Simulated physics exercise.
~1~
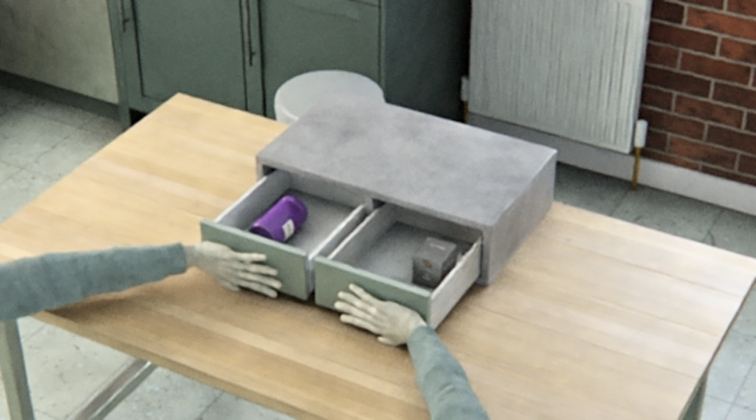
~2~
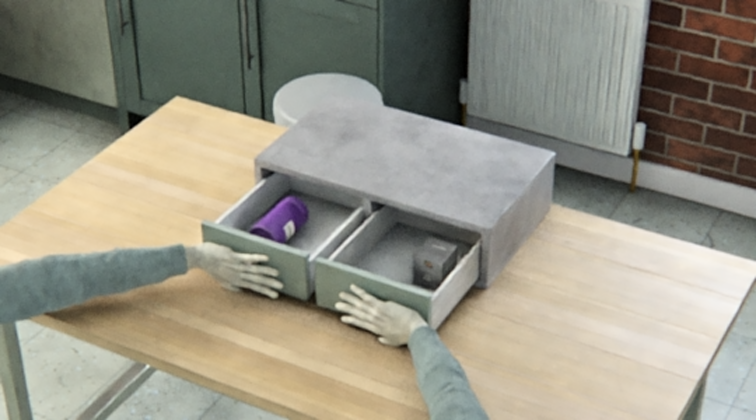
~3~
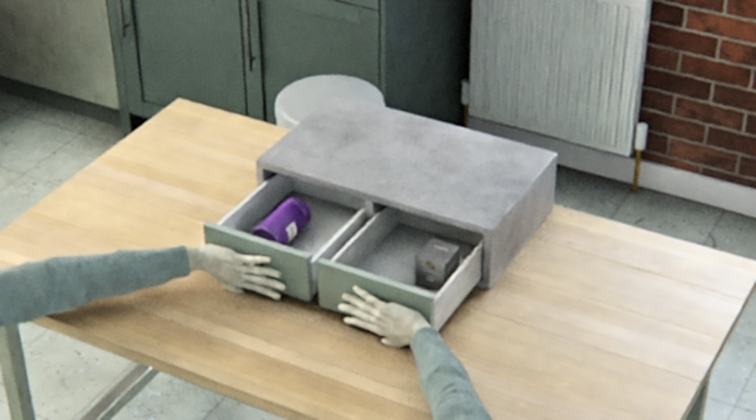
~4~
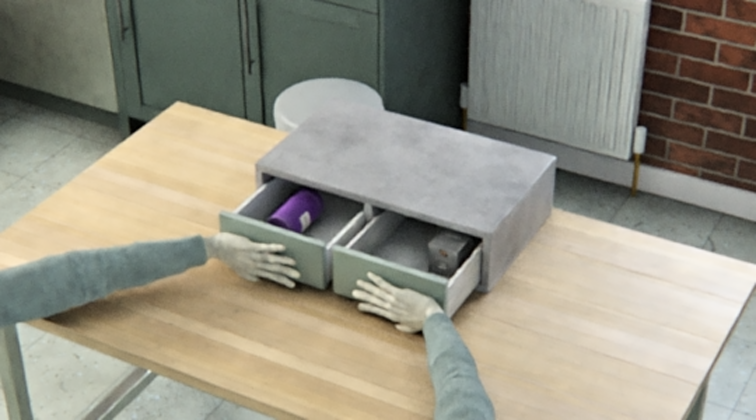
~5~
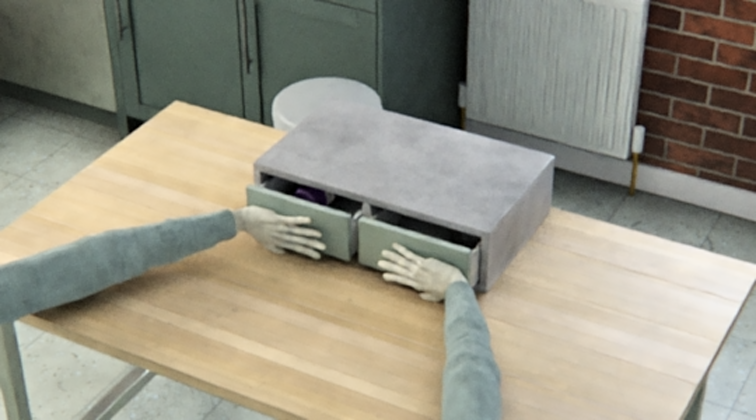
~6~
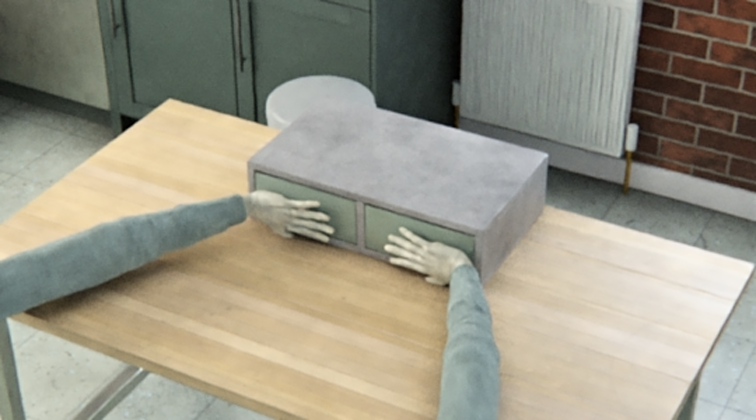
Two gloved-looking hands pushing both open drawers of a low grey cabinet fully shut, hiding a purple jar and grey carton inside.
